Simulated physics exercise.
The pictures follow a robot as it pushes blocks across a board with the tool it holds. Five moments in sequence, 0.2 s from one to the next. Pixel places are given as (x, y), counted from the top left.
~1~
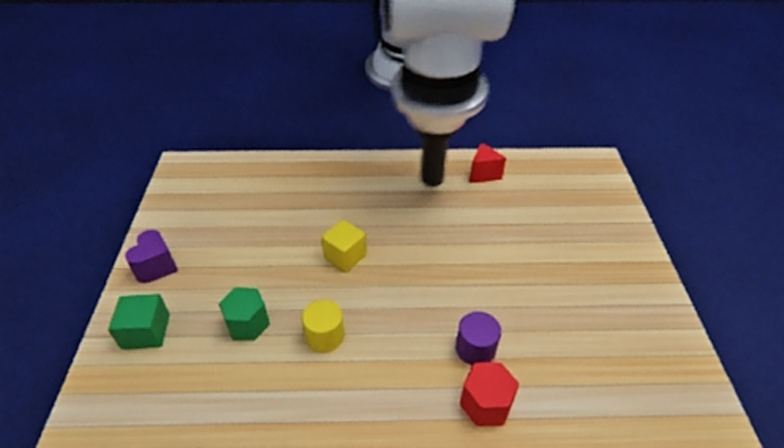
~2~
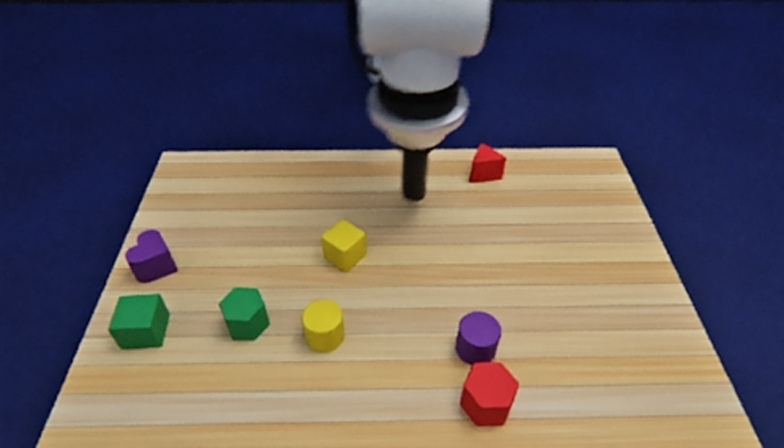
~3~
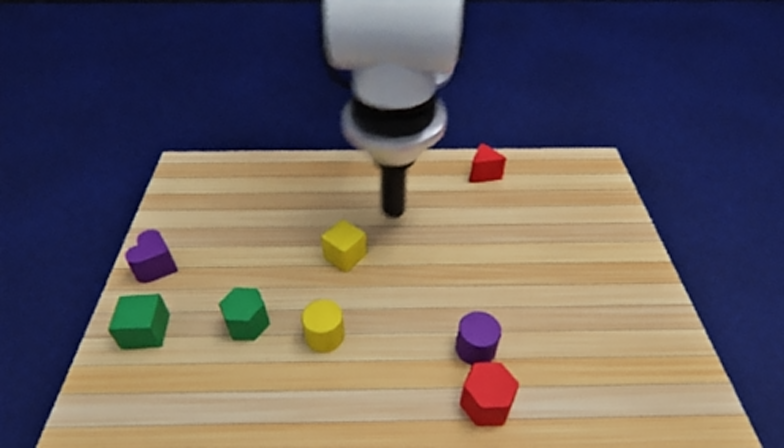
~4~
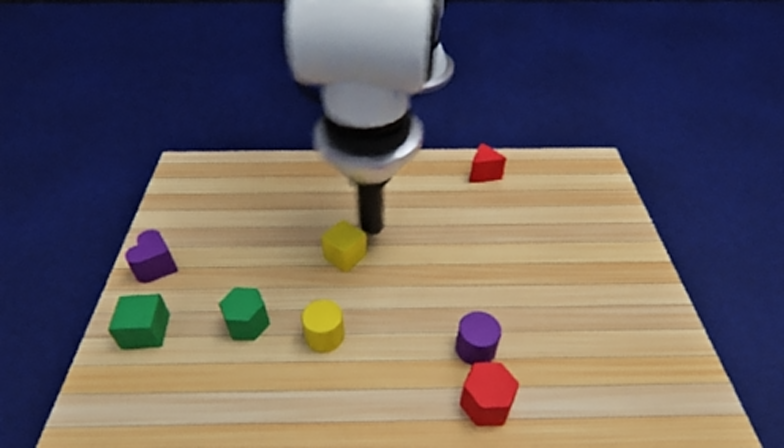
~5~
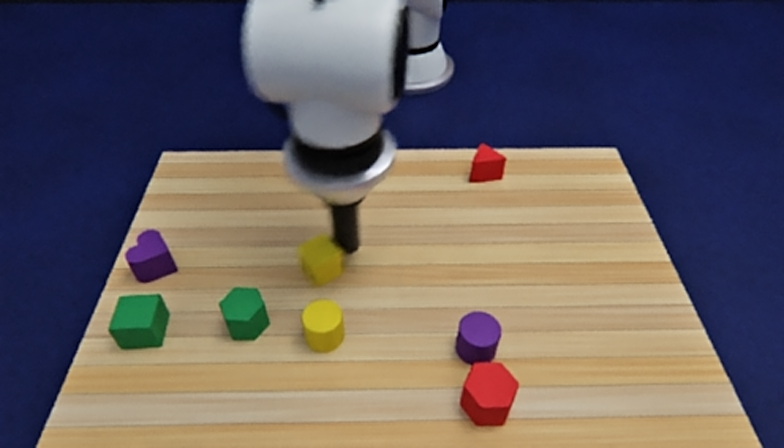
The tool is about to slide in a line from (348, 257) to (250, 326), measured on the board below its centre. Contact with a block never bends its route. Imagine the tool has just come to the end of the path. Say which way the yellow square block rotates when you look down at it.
It swings round clockwise.
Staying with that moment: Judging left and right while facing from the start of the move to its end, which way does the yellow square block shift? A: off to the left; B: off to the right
I choose B.
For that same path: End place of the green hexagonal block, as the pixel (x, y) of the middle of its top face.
The middle of the upper face of the green hexagonal block will lie at about (207, 322) in the picture.
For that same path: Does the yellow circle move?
Short answer: No.
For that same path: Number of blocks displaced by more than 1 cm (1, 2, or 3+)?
By the end of the path, two blocks have moved more than about a centimetre.
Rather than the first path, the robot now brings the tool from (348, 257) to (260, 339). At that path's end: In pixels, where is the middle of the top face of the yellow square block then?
Expect it around (257, 278).
On the path given first. One third of the way, tool at (315, 267); yellow square block at (284, 268), turned 15° clockwise.
Two thirds of the way, tool at (281, 290); green hexagonal block at (217, 316), turned 40° anticlockwise; yellow square block at (245, 285), turned 40° clockwise.
At the end, tool at (246, 315); green hexagonal block at (207, 322), turned 60° anticlockwise; yellow square block at (220, 286), turned 55° clockwise; yellow circle still.
